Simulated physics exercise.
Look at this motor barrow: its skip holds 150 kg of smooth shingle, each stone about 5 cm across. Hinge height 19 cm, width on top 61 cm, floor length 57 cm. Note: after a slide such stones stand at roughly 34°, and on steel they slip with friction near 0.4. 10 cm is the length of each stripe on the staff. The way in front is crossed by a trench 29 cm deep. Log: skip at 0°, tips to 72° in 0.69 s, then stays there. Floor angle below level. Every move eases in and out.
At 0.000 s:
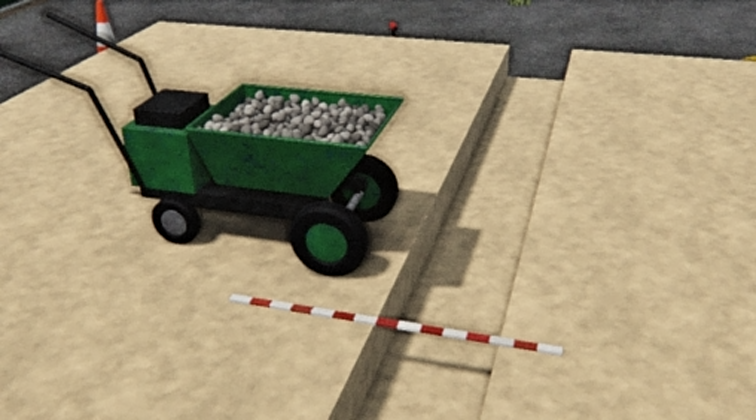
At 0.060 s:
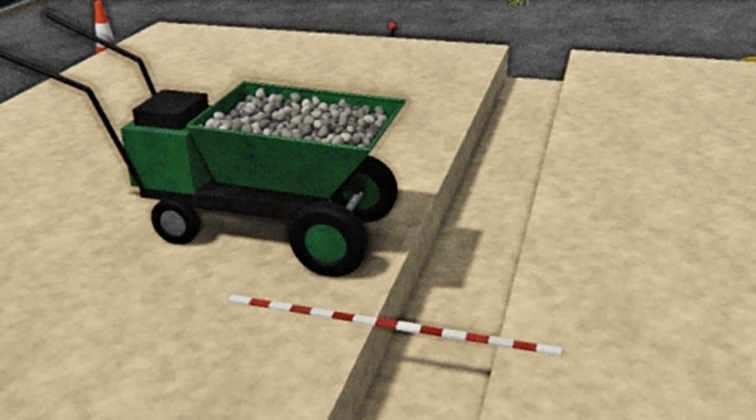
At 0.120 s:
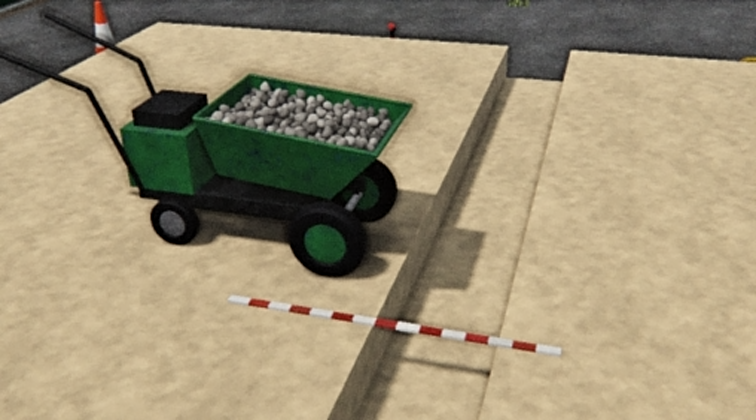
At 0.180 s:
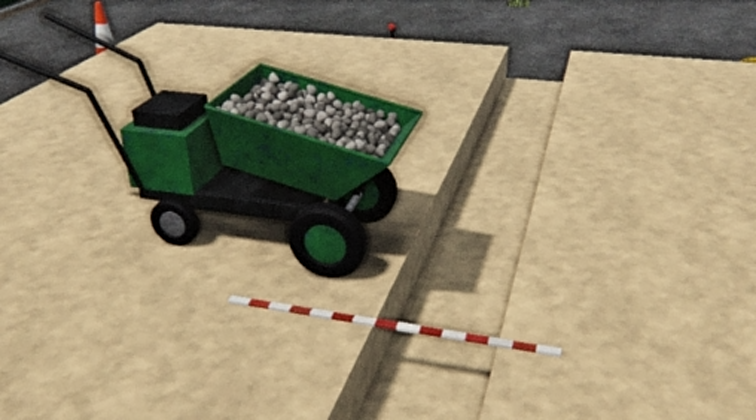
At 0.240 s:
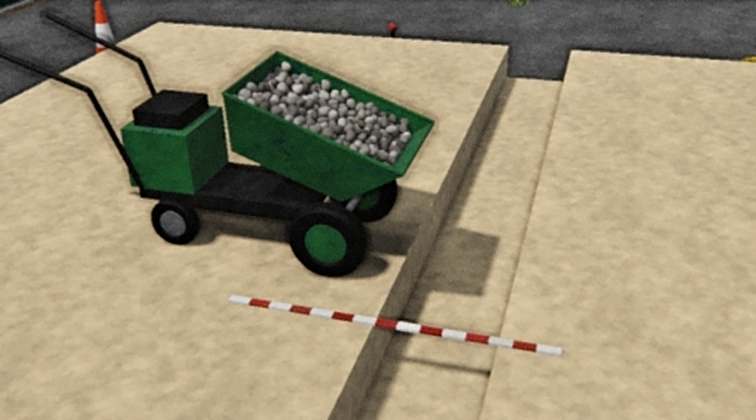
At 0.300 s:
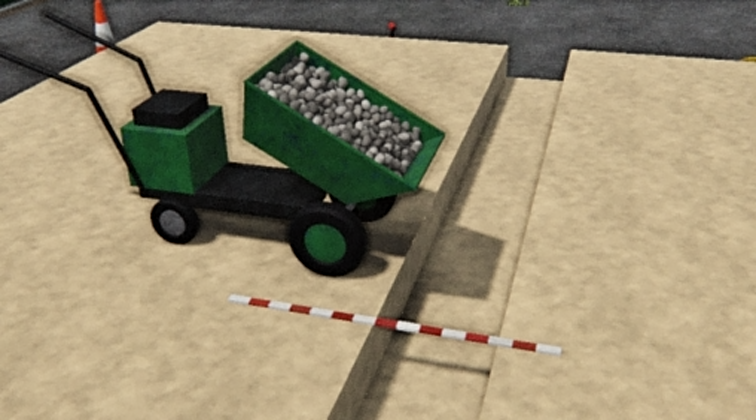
To begin with, a green motor barrow loaded with smooth grey stones stands at the edge of a trench, its skip level. The skip's rear then rises slowly, tilting the load toward the trench on the right, and climbs to a clear slant while the wheels stay put and the stones remain inside.
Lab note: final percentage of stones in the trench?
Approx. 77 %.
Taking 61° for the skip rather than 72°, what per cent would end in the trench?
It would come to about 65 percent.
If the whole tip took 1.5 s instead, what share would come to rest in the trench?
About 90 percent, I'd say.
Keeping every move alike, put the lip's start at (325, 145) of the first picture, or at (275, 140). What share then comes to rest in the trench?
First place roughly 100%, second roughly 80%.
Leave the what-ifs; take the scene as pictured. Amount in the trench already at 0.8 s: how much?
Around 35 per cent of it.
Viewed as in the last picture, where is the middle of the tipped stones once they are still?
Middle at around (490, 303), I'd say.
After 0.5 s the floor is at 61°; 100 % in the skip; the foremost stones are at (447, 219).
After 0.8 s the floor is at 72°; 61 % in the skip, 35 % in the trench, 3 % past the trench; the foremost stones are at (537, 286).
After 1.1 s the floor is at 72°; 14 % in the skip, 63 % in the trench, 24 % past the trench; the foremost stones are at (699, 295).
After 3.1 s the floor is at 72°; 0 % in the skip, 77 % in the trench, 23 % past the trench; the foremost stones are past the picture's edge.
